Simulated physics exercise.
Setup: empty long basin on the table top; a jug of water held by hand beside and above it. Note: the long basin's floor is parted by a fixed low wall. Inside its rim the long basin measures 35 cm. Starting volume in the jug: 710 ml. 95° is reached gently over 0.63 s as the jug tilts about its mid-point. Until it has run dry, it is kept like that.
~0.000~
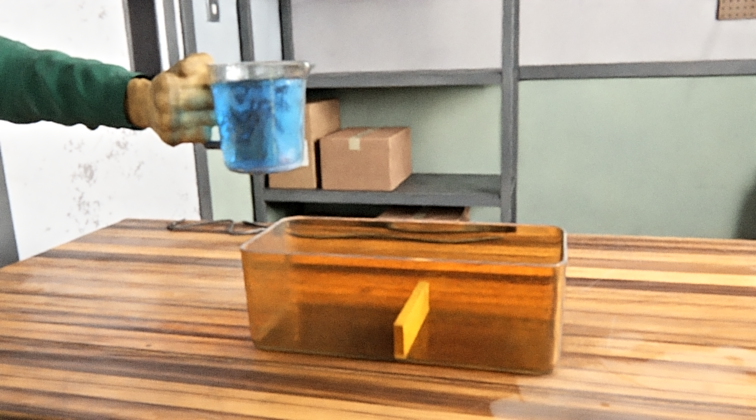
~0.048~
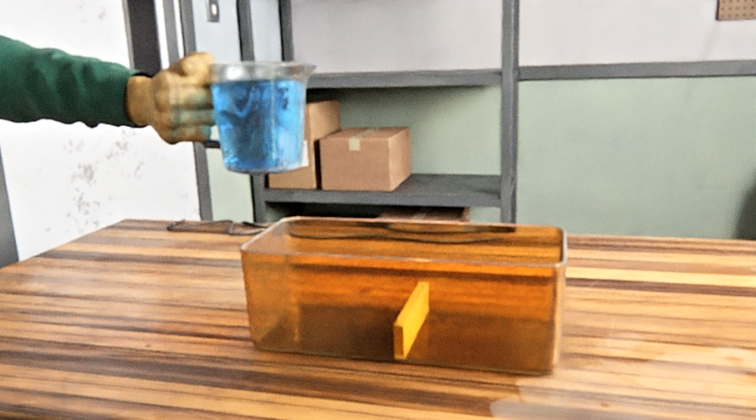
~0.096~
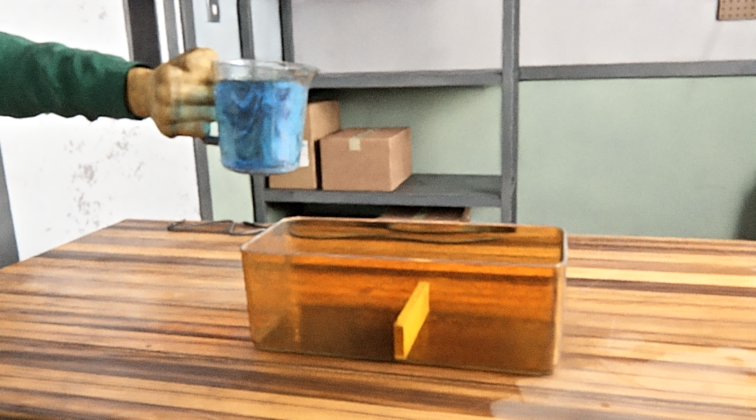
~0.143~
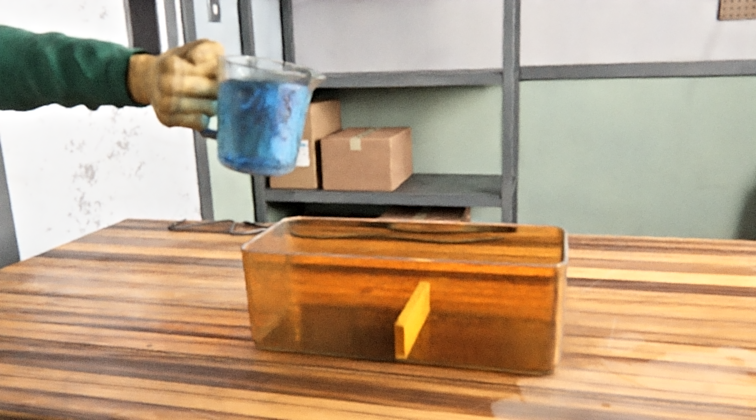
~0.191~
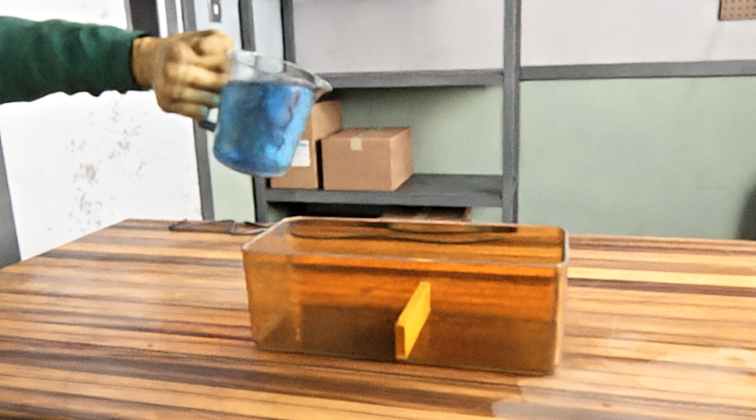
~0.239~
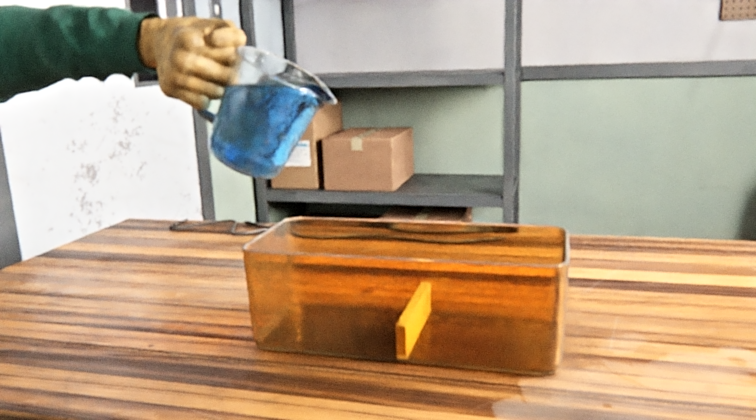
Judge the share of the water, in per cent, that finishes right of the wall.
7 percent, roughly.
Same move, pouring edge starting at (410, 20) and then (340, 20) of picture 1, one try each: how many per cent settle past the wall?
Near 90 in a hundred on the first go and near 80 in a hundred on the second.
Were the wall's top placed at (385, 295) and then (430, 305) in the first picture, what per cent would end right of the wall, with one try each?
Roughly 50 per cent, then 5 per cent.
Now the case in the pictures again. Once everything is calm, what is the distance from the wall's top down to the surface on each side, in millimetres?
Roughly 14 mm on the left side and roughly 38 mm on the right.
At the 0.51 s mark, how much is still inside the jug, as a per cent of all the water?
I'd estimate some 62 % remains.
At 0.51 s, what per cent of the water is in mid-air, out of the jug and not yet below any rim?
It comes to roughly 24 per cent.
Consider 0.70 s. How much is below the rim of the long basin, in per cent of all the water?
Looks like about 58 % of the whole amount.
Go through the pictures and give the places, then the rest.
Tilt 0°; pouring edge (315, 63); surface from (221, 80) to (304, 79); the long basin's rim runs from (263, 234) to (565, 246); the wall's top is at (413, 302), in the first frame.
Tilt 1°; pouring edge (316, 65); surface from (222, 80) to (304, 79), in the second frame.
Tilt 5°; pouring edge (320, 70); surface from (224, 79) to (307, 81), in the third frame.
Tilt 12°; pouring edge (325, 77); surface from (228, 79) to (311, 83), in the fourth frame.
Tilt 20°; pouring edge (331, 88); surface from (231, 85) to (320, 86), in the fifth frame.
Tilt 30°; pouring edge (336, 102); surface from (229, 98) to (330, 93), in the sixth frame.
By 0.51 s the tilt is 86° and 62 per cent is still to pour, 13 is left of the wall and 0 right of it.
By 0.70 s the tilt is 95° and 22 per cent is still to pour, 56 is left of the wall and 2 right of it.
By 0.91 s the tilt is 95° and 7 per cent is still to pour, 80 is left of the wall and 3 right of it.
By 1.13 s the tilt is 95° and 2 per cent is still to pour, 88 is left of the wall and 4 right of it.
At rest 88 per cent lies left of the wall, 7 right of it and 5 outside.
